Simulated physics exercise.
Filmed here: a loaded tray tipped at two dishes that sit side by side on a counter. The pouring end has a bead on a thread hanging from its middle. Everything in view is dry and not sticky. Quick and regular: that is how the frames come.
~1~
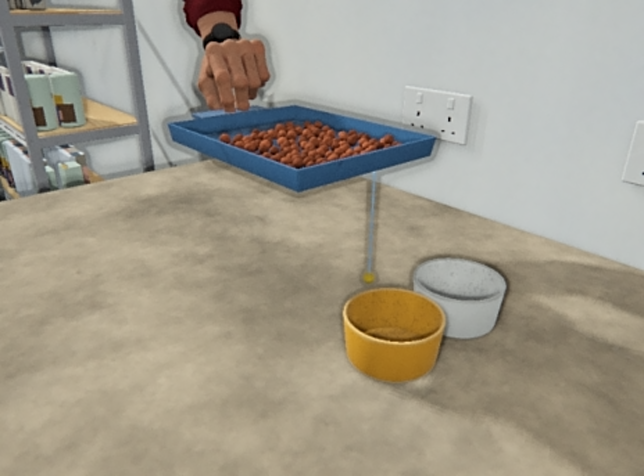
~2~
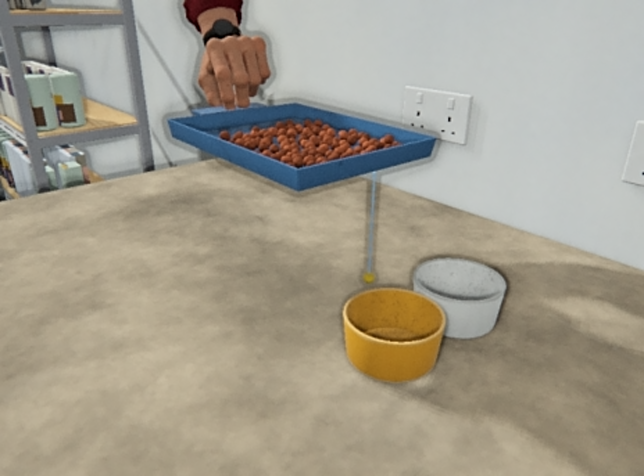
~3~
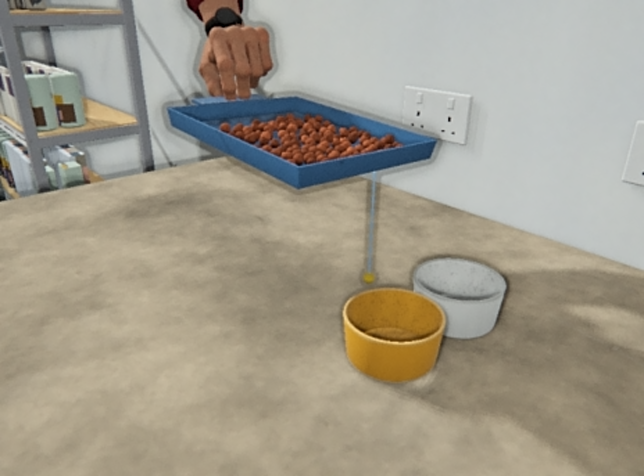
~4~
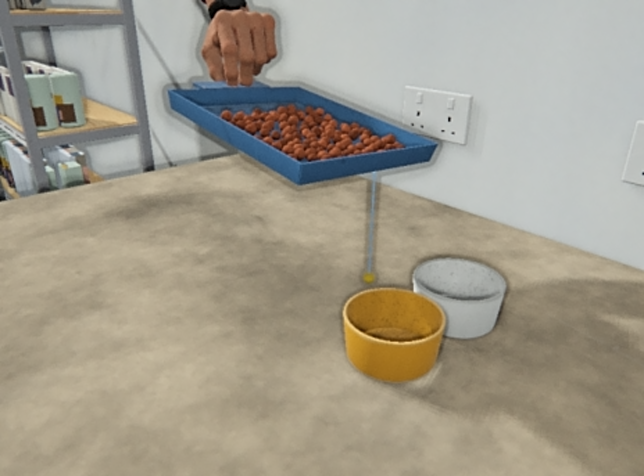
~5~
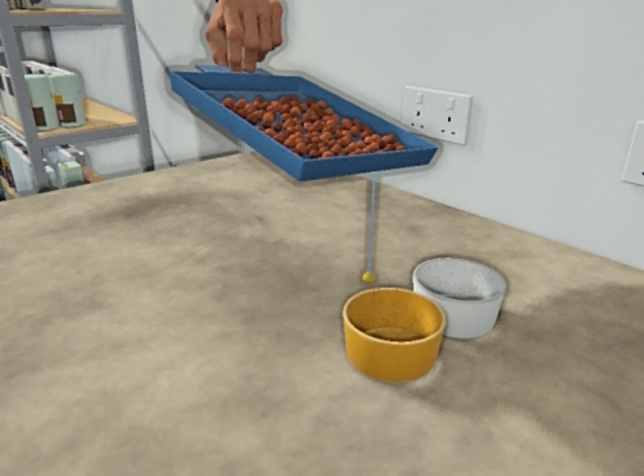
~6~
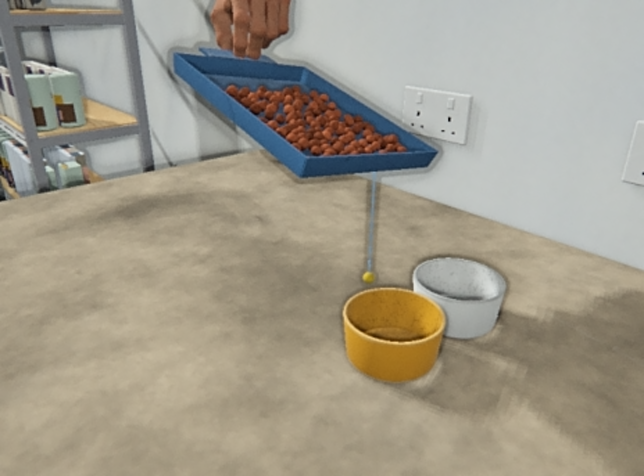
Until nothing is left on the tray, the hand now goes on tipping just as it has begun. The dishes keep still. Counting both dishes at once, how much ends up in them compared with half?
The load mostly goes into the dishes.
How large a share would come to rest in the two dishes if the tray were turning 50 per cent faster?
I'd put it at some 50 per cent.
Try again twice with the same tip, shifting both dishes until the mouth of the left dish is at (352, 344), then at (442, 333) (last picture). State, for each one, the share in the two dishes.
First placement: Some 40 %; second placement: Some 20 %.
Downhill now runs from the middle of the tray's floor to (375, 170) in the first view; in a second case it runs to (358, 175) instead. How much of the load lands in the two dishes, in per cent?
First case about 40 percent; second case about 40 percent.
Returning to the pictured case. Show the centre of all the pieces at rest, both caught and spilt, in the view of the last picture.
About (442, 316).
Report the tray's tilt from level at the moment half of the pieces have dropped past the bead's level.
Around 115 degrees of turn.
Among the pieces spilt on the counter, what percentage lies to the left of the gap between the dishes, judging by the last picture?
Around 70 per cent, give or take.
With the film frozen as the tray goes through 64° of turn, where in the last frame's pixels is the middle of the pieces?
Close to (376, 122).
Soon, tray tipped steeply; all on the tray.
A while on, tray tipped past a quarter turn; nearly all on the tray; a stray few in the air.
Towards the end, tray tipped past a quarter turn; about a quarter in the left dish; about half in the right dish; about a third outside both.
Finally, tray tipped past a quarter turn; about a quarter in the left dish; about half in the right dish; about a third outside both.
